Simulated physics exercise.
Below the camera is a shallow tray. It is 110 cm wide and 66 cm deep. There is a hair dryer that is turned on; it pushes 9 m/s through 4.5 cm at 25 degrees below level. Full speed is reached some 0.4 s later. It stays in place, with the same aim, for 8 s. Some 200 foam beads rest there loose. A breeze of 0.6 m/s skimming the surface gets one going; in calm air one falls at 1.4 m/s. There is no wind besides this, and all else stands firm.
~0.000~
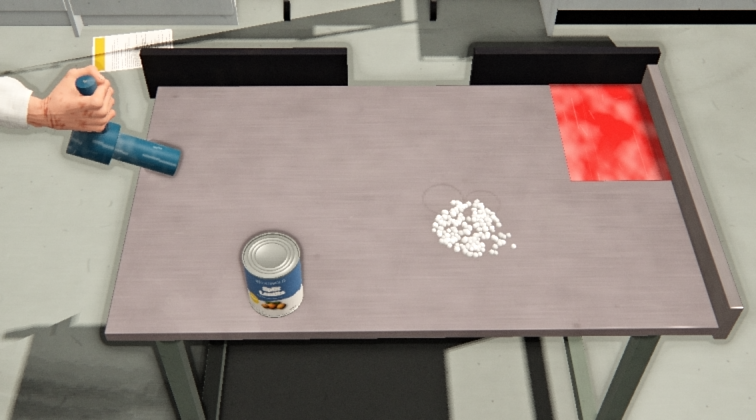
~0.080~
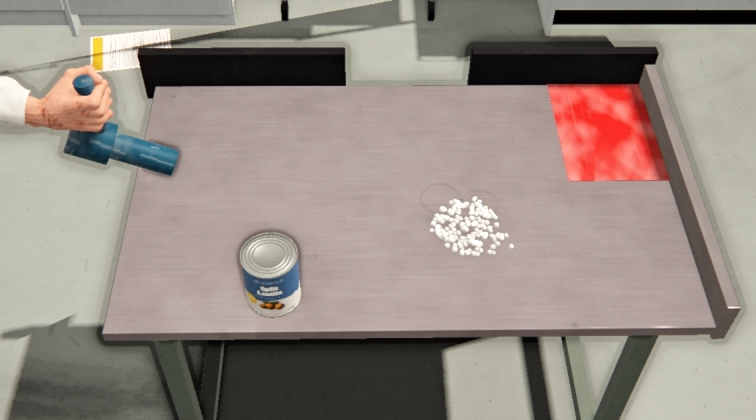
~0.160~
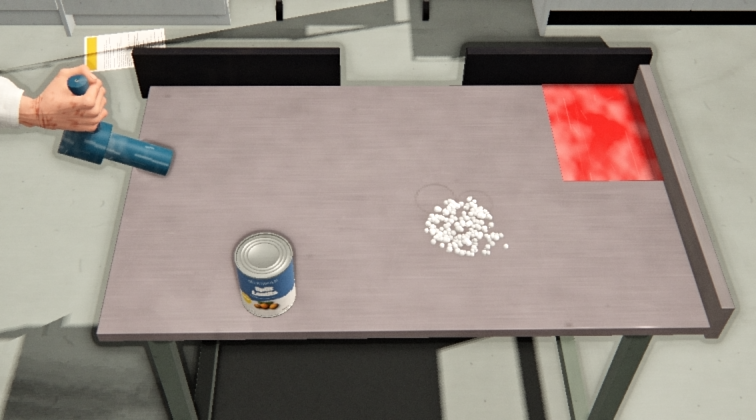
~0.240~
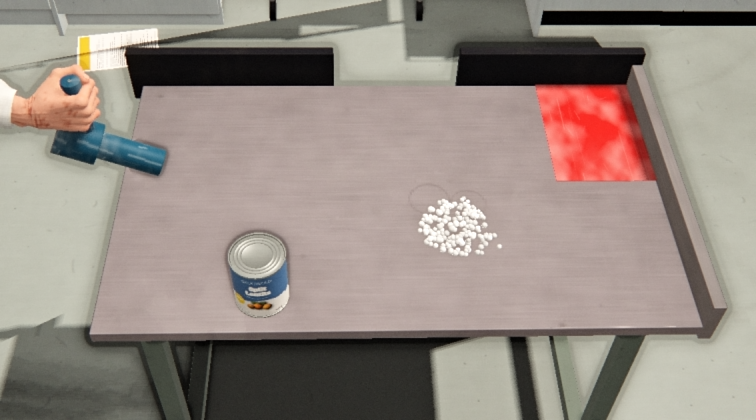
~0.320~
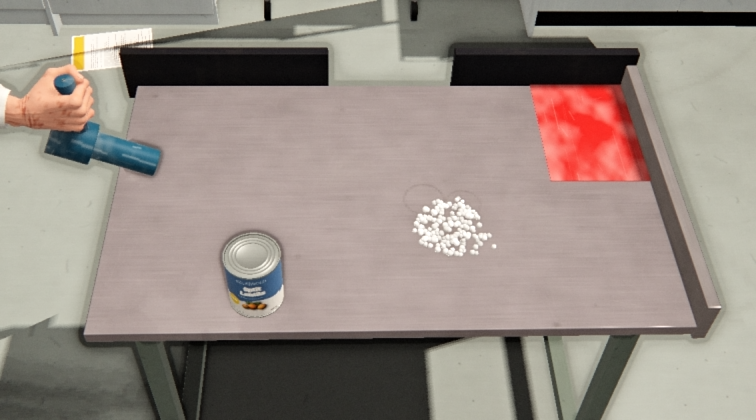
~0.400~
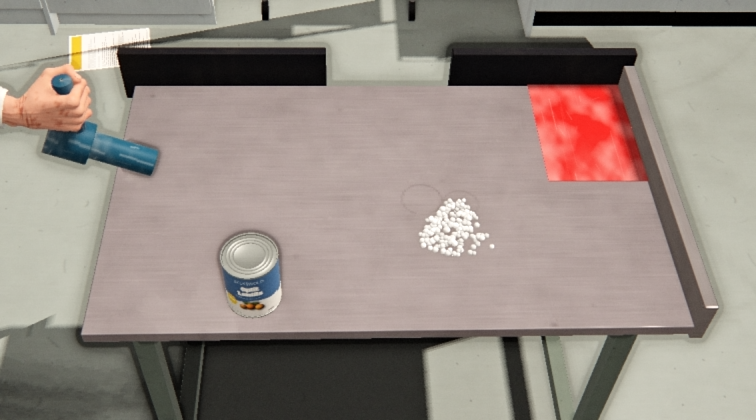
A loose pile of small white beads lies right of centre on a grey-brown tabletop with dark raised edges, seen from above in a pale-floored room. At left a hand grips a blue hair dryer pointed right, with a blue-labelled tin at lower left and a red sheet at upper right. The view drifts slightly right, then some beads shift a little rightward.
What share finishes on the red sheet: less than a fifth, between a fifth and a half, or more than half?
On the red sheet by then: Only a sliver.
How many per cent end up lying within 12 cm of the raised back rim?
About 0 %.
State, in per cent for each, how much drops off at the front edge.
Roughly 100 % front.
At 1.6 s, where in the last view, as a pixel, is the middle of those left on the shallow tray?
Centre estimate: (680, 282) px.
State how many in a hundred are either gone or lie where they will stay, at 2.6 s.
The share is near 90 per cent.
After 1.6 s, 0 % are on the red sheet; the middle of those still in play is near (679, 285); 76 % have settled or left.
After 2.6 s, 0 % are on the red sheet; 94 % have settled or left.
After 4.4 s, 0 % are on the red sheet; 100 % have settled or left.
After 8.0 s, at the end, 0 % are on the red sheet.
